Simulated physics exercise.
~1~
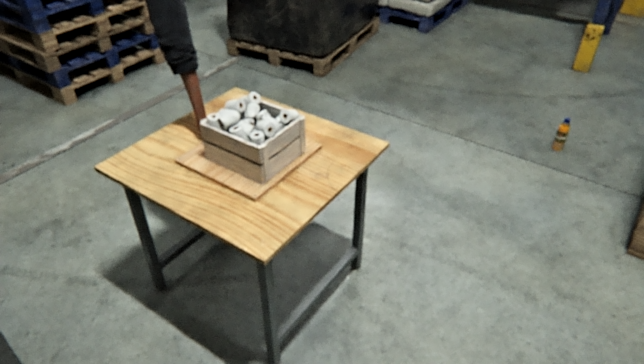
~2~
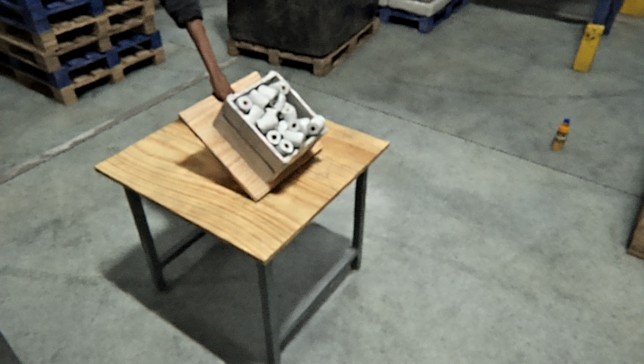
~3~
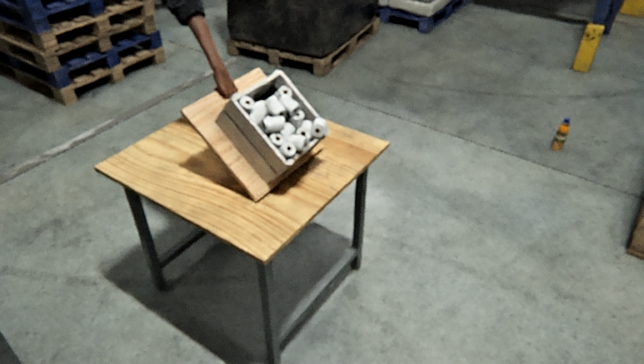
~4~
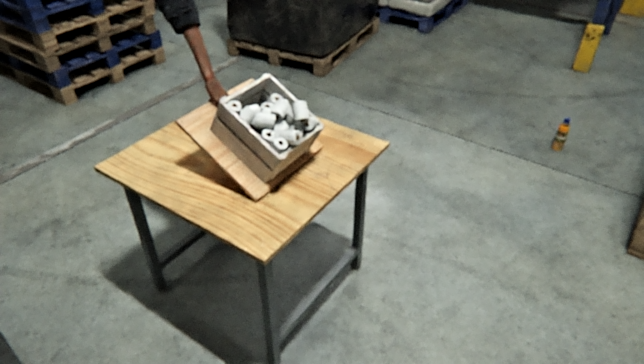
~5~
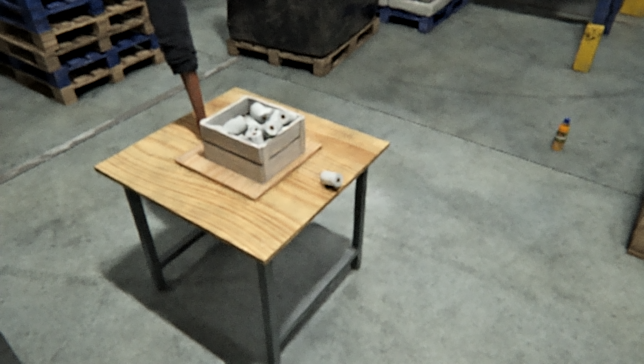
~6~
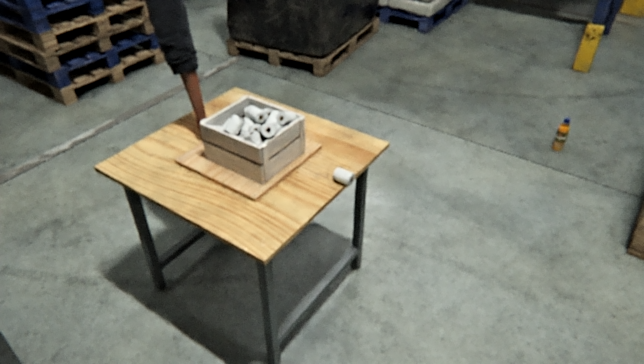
White box of paper rolls tilting rightward on a board lifted by a hand, then lowering flat, one roll left on the table.
